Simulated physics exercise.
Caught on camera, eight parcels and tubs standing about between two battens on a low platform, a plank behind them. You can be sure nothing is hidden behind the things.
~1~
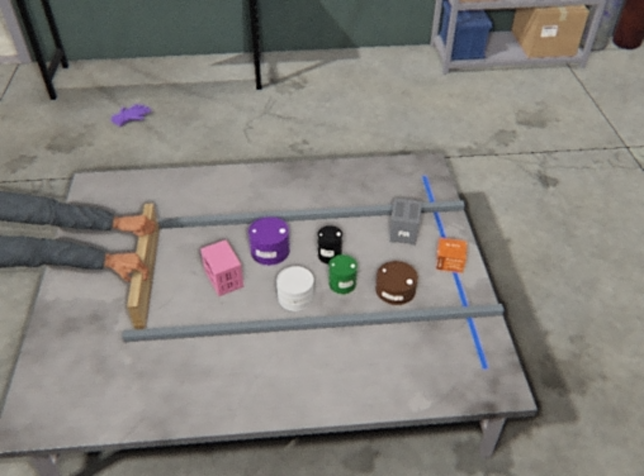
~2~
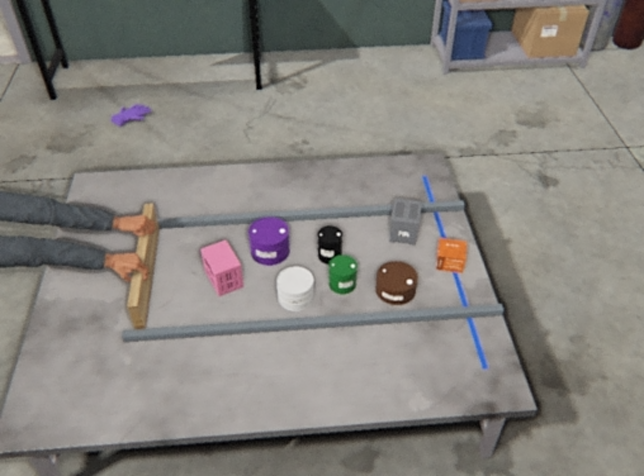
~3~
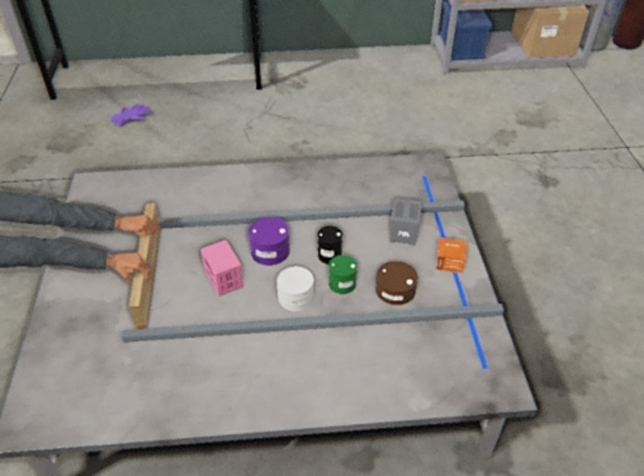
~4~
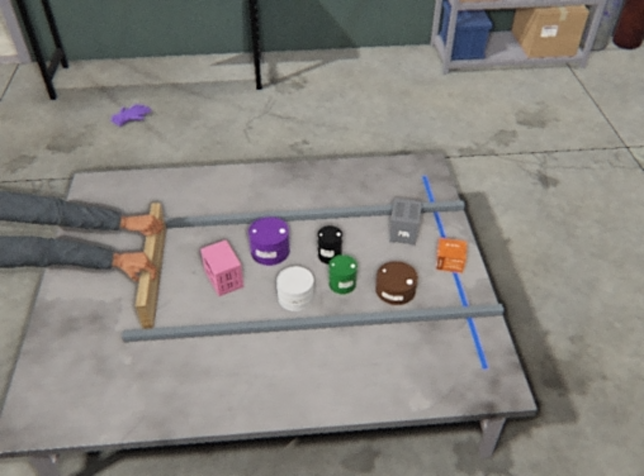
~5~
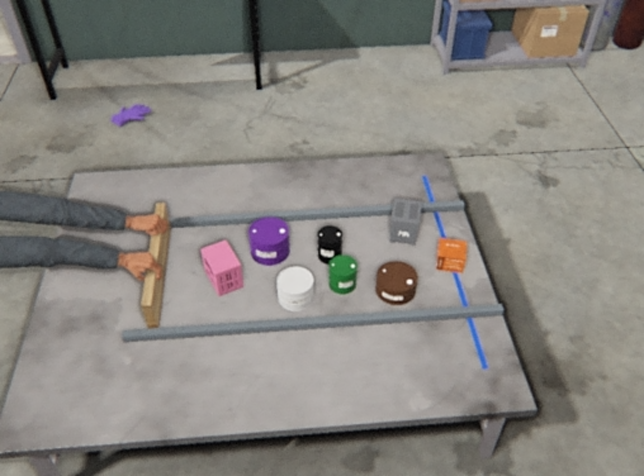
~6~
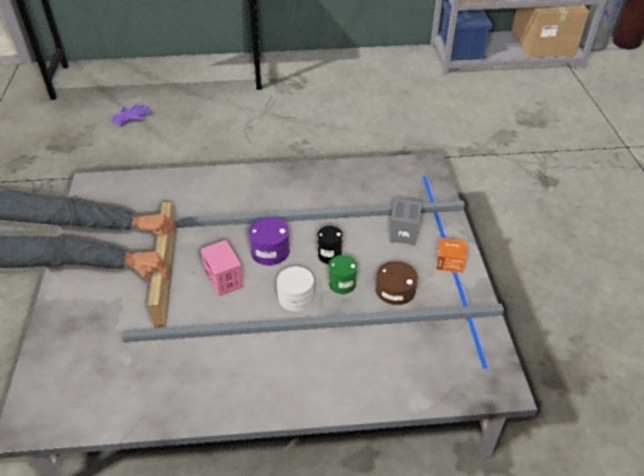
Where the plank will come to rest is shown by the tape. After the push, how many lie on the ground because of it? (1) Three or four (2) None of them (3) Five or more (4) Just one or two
Option 3: Five or more.
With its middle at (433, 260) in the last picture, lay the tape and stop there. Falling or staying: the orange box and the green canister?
Lab note: Orange box ends up below; green canister is safe.
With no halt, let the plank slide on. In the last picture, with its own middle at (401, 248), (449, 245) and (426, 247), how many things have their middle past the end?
0; 5; 2.
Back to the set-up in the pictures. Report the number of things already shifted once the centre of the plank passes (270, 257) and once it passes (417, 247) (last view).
Counts: 3, 8.
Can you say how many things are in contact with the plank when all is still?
3 in contact.
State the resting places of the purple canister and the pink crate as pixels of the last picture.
About (465, 227), and about (468, 256).
Soon after, none off yet; orange box at rest near (451, 256); grey tote at rest near (405, 222); brown canister at rest near (396, 283).
In the end, the number that fall off is five or more; gone, black canister, green canister, brown canister, grey tote and orange box.
